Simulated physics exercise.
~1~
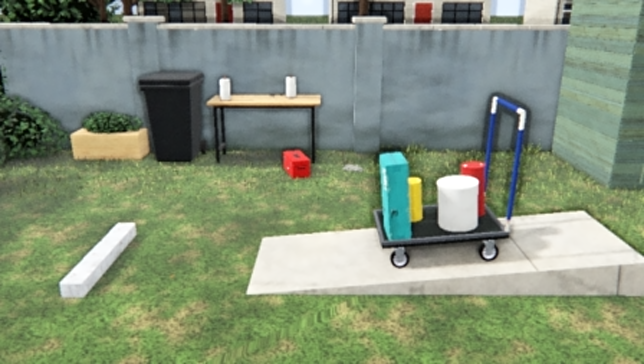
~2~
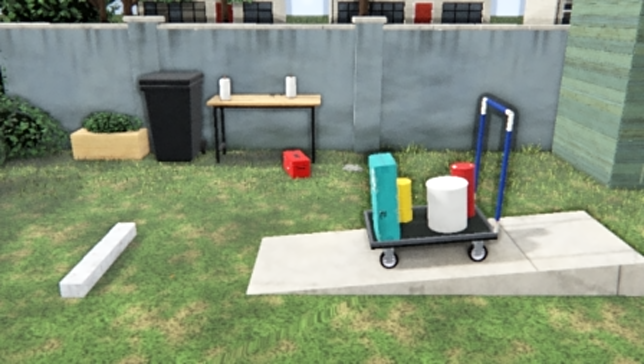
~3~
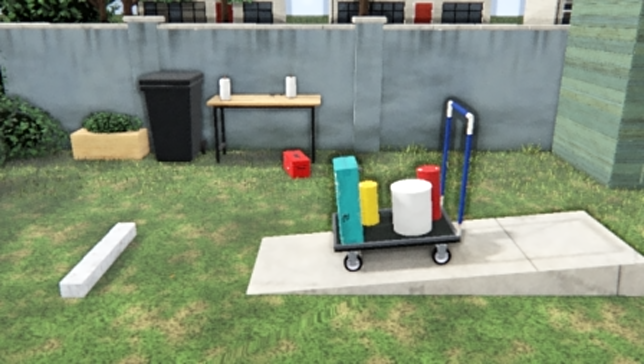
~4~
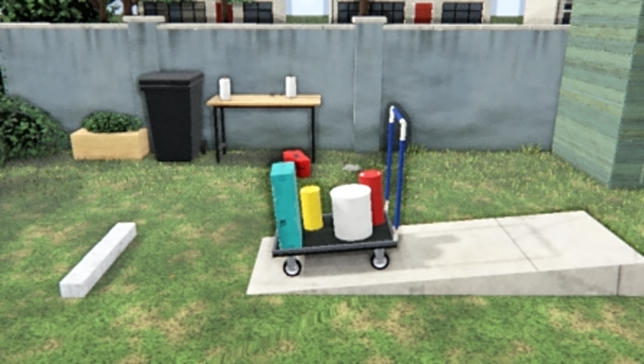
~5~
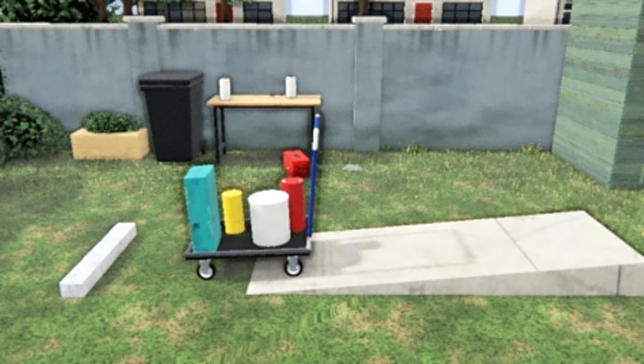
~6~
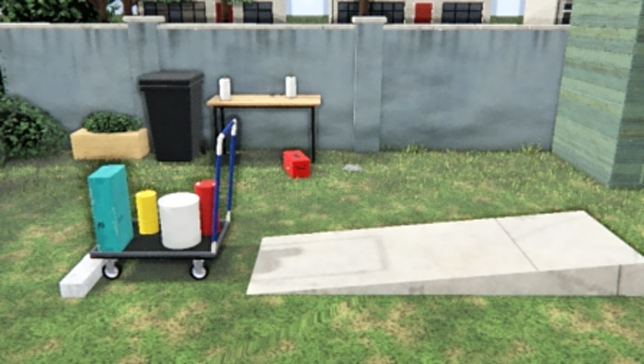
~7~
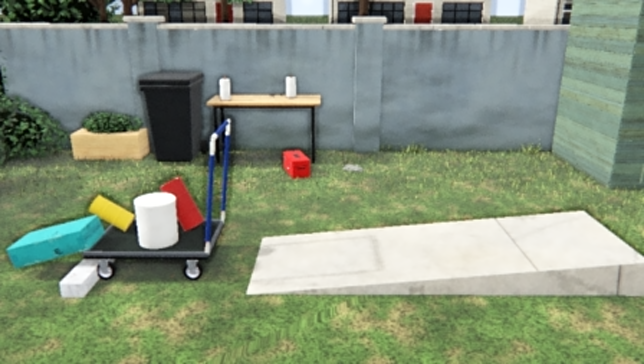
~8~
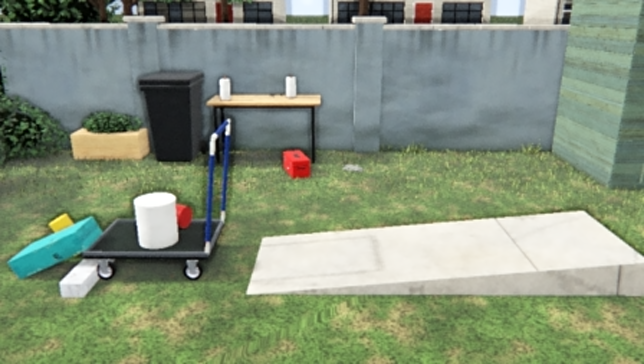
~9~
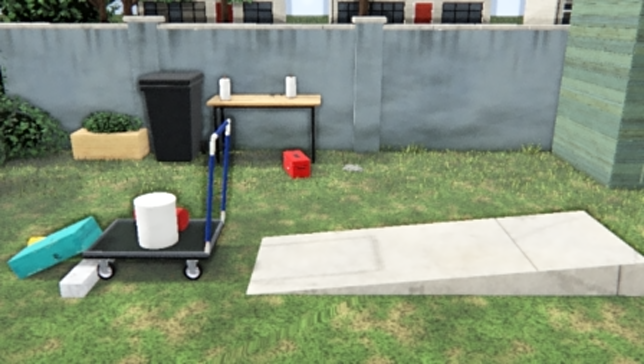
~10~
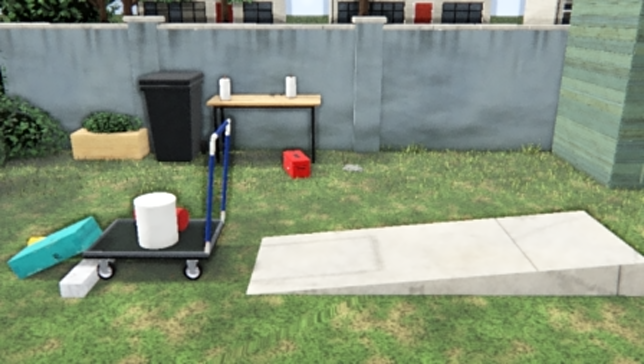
The footage shows a loaded trolley rolling left down a ramp and across grass to a white kerb, where it stops abruptly; the turquoise box and yellow canister tumble off, while the red canister ends on its side aboard beside the upright white pail.
